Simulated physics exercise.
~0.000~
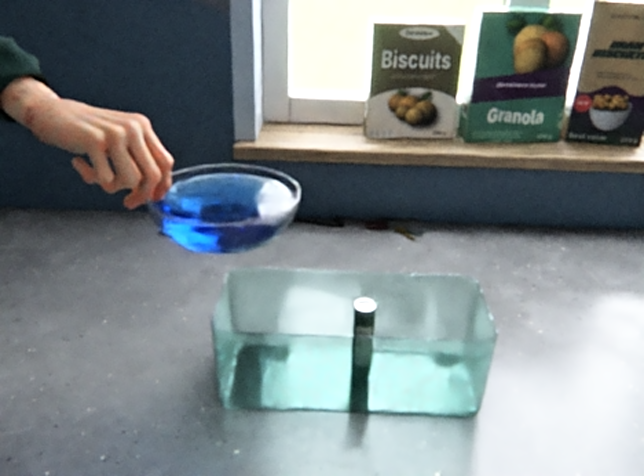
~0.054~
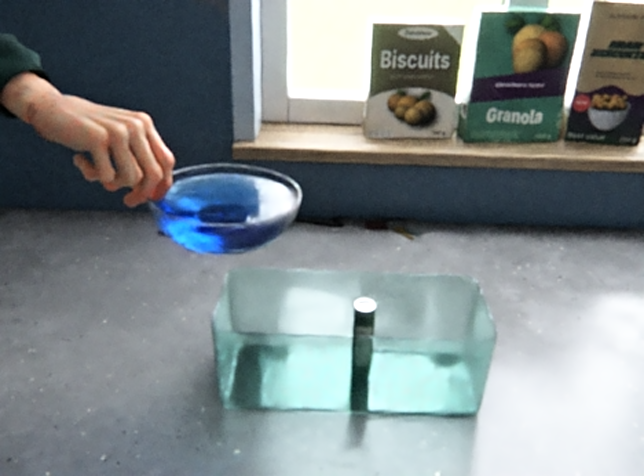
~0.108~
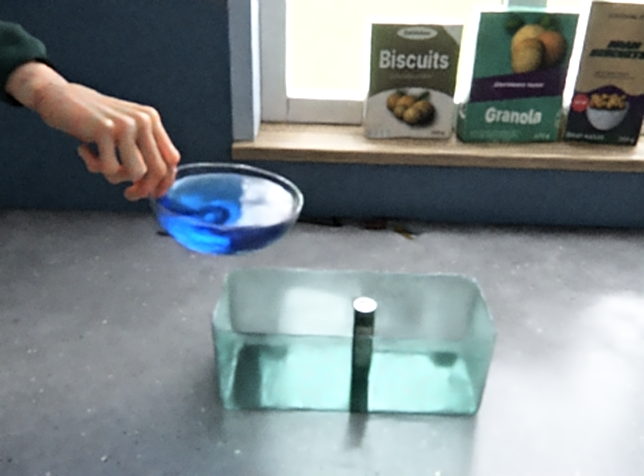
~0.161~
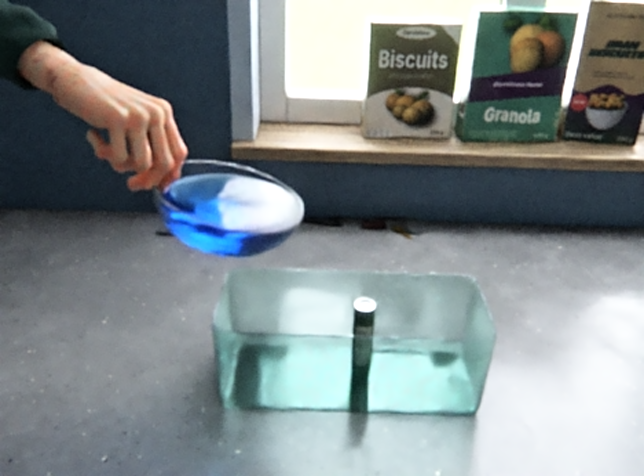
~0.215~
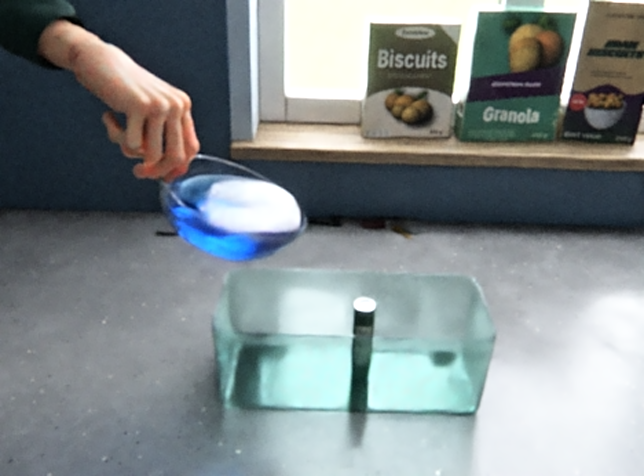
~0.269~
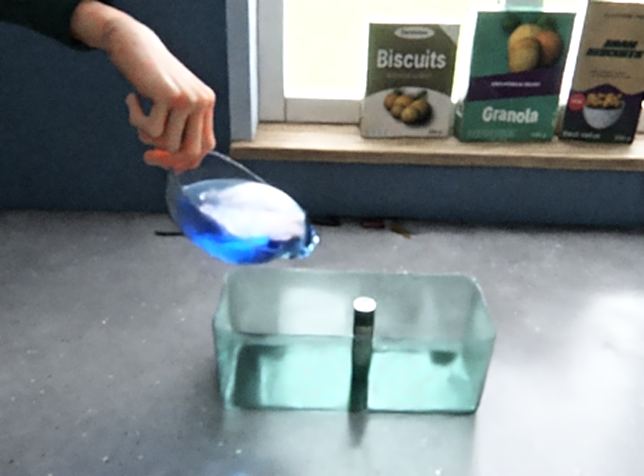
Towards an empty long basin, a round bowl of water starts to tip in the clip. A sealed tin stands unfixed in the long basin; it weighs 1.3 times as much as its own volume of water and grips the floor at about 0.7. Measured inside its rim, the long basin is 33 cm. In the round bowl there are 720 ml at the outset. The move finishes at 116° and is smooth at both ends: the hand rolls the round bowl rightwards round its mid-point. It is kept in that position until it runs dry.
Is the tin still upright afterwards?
It pitches over.
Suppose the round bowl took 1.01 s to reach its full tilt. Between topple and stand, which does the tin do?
Holds steady.
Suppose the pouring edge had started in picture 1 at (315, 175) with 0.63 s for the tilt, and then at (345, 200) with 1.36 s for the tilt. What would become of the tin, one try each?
The tin overturns the first time and stays vertical the second time.
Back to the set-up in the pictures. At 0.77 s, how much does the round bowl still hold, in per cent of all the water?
About 0 per cent.
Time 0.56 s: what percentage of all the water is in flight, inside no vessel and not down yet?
It comes to about 7 percent.
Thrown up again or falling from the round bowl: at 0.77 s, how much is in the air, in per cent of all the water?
Near 2 per cent, I'd say.
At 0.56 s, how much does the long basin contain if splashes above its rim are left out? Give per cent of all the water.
About 92 per cent.
By 0.56 s the tilt is 101° and 1 per cent is still to pour; the tin stands where it began.
By 0.77 s the tilt is 116° and 0 per cent is still to pour; the tin stands 1 cm from where it began.
By 0.99 s the tilt is 116° and 0 per cent is still to pour; the tin leans 19°.
By 1.23 s the tilt is 116° and 0 per cent is still to pour; the tin lies on its side.
At rest the tin lies on its side.
